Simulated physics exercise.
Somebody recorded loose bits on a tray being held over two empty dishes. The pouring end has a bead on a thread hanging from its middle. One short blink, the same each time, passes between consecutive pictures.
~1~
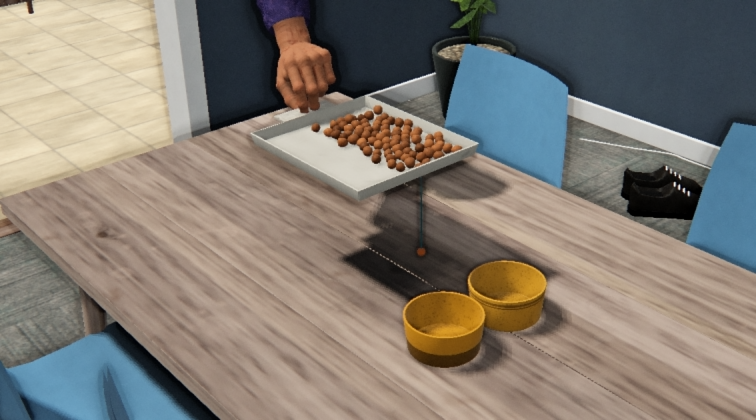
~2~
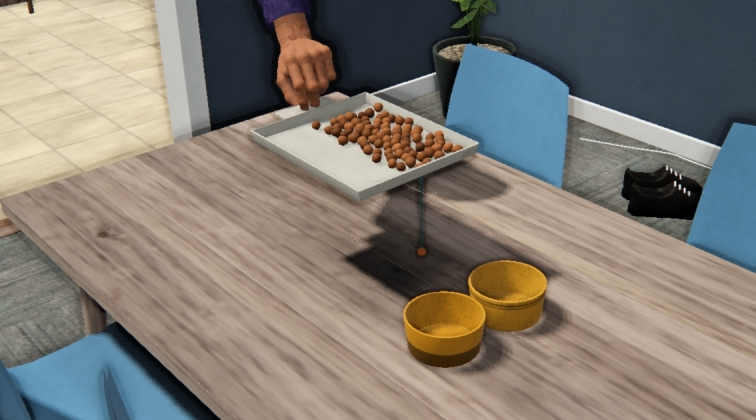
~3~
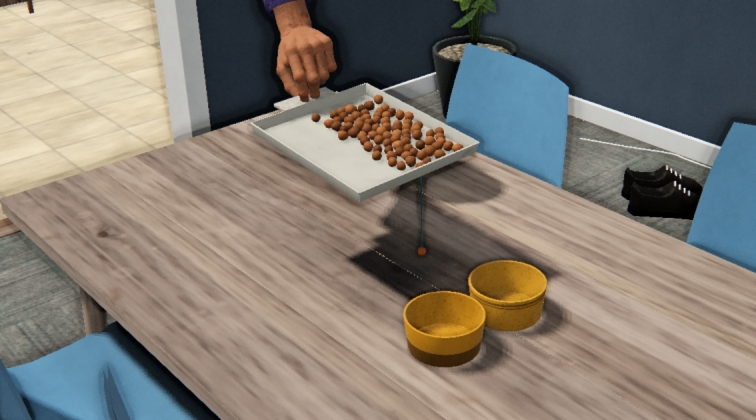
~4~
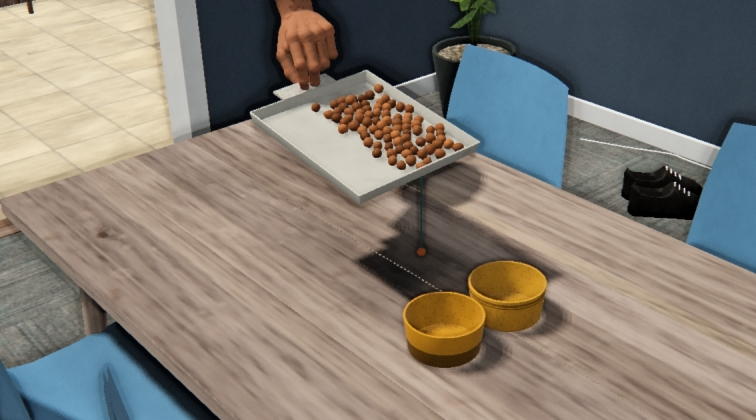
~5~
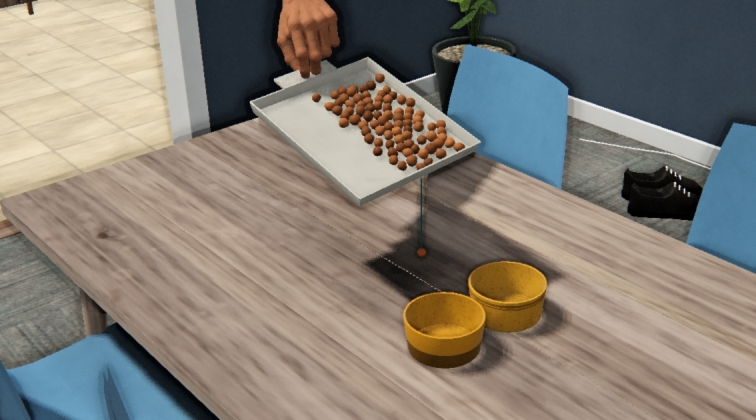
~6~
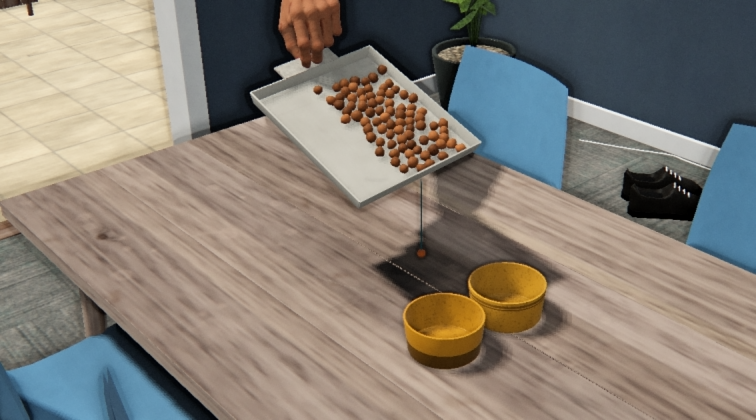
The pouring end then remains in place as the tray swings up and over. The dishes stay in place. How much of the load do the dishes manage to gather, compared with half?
Most likely the spill will be the greater part.
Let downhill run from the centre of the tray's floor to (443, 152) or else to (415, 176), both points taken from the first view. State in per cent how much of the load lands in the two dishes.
The share is 0 per cent in the first and 10 per cent in the second.
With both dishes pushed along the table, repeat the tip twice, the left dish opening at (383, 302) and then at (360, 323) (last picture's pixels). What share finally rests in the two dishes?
The first try gives 80 per cent, the second 60 per cent.
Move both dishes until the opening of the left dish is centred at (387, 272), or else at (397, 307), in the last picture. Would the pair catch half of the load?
First place: Short of half; second place: Beyond half.
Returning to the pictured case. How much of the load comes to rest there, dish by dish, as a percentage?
Final split: Left dish some 0 per cent, right dish some 10 per cent.
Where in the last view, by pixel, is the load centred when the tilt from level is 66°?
Roughly at (404, 160).
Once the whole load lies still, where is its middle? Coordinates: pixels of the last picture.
Roughly at (405, 324), give or take.
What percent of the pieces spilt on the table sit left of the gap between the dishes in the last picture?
Roughly 90 %.
Soon after the last picture, tray tipped steeply; nearly all on the tray; a small part in the air.
A little later, tray tipped past a quarter turn; about a quarter on the tray; a stray few in the left dish; a stray few in the right dish; about a third outside both; about a third in the air.
Later still, tray tipped past a quarter turn; a small part in the left dish; a small part in the right dish; most outside both.
At rest, tray tipped past a quarter turn; a small part in the left dish; a small part in the right dish; most outside both.
